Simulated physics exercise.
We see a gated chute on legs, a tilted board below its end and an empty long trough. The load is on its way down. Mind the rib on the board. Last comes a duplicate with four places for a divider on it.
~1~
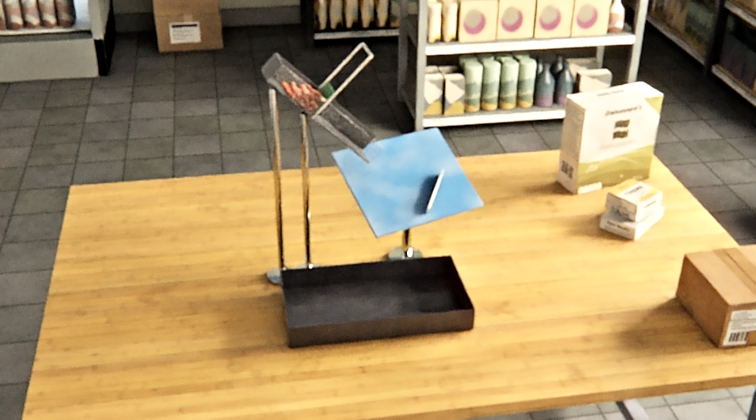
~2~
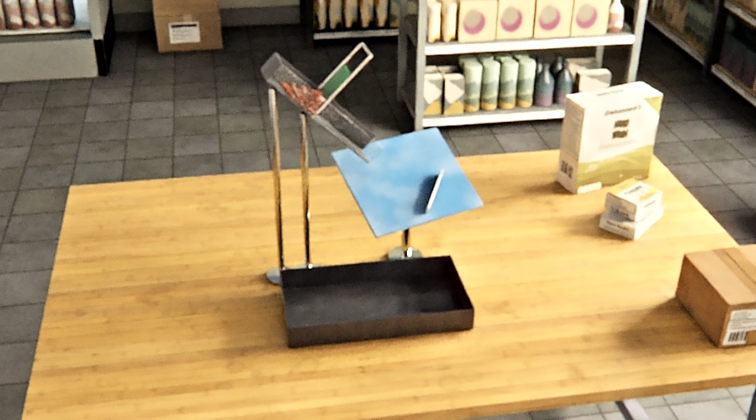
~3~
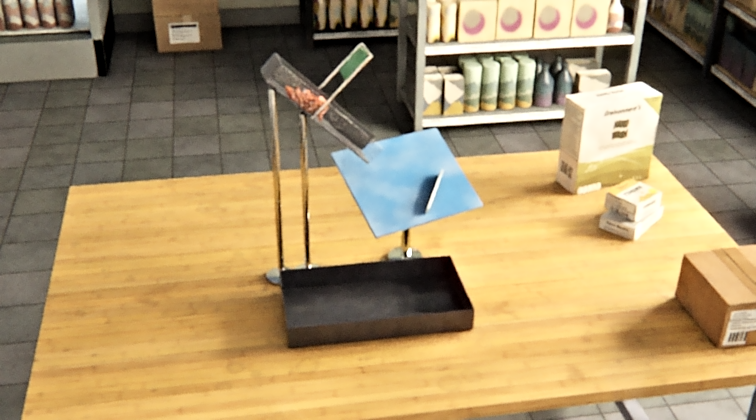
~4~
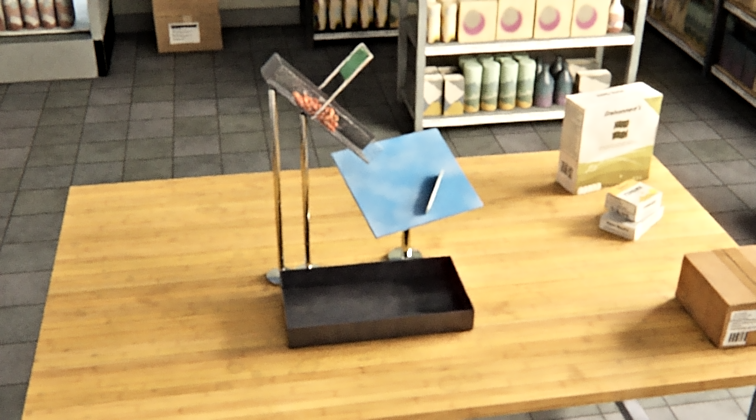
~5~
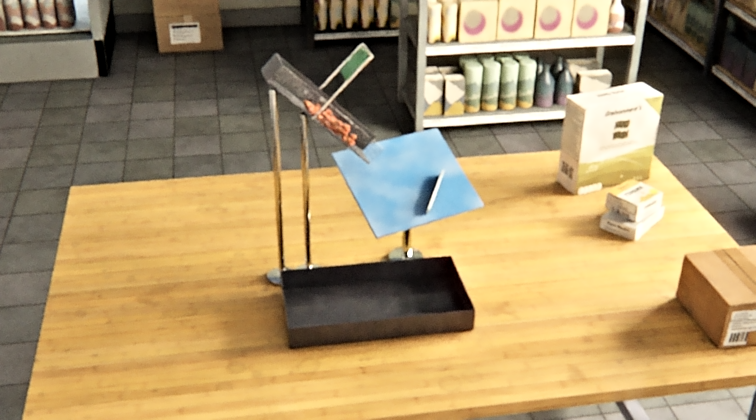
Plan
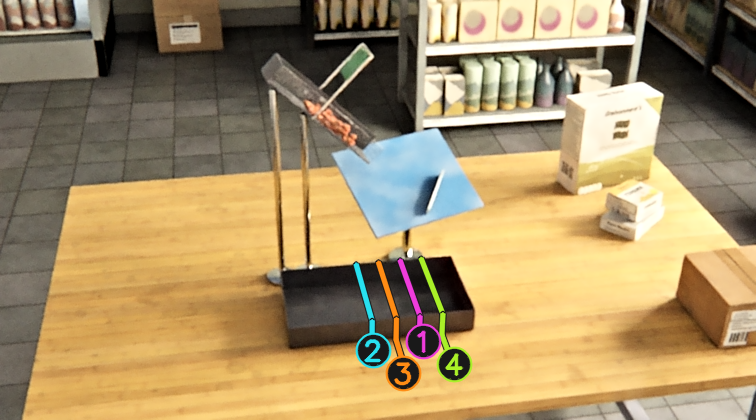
At first, small reddish-orange pellets sit behind a closed gate in a clear, sloping chute on metal legs, with a tilted blue board and an empty black trough below. The green-topped gate rises, and the pellets slide down and to the right along the chute, spreading out toward its lower end.
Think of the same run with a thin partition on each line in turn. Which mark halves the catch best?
Line 4.
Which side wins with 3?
Right.
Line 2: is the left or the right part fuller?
The right side.
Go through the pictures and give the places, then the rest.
The first picture shows load behind the gate at (306, 97), clay pellets; lip of the chute at (365, 157), sloping fairly steeply.
The second picture shows middle of the board at (408, 179), tilted fairly steeply; middle of its low edge at (432, 220); of its high edge at (385, 140).
The third picture shows front corners of the trough at (288, 328) and (474, 309), empty; front of the load at (320, 119).
The fourth picture shows middle of the load at (320, 109); its front at (333, 123), about a third of the way to the lip; rib from (443, 170) to (429, 209).
The fifth picture shows middle of the load at (329, 123); its front at (351, 138), about two thirds of the way to the lip.
On the marked copy, line 1 crosses the front rim at (419, 315); line 2 crosses the front rim at (372, 320); line 3 crosses the front rim at (396, 318); line 4 crosses the front rim at (442, 313).
With 1, of what is caught, a stray few on the left of the divider, nearly all on the right.
With 2, of what is caught, none on the left of the divider, all on the right.
With 3, of what is caught, none on the left of the divider, all on the right.
With 4, of what is caught, about half on the left of the divider, about half on the right.
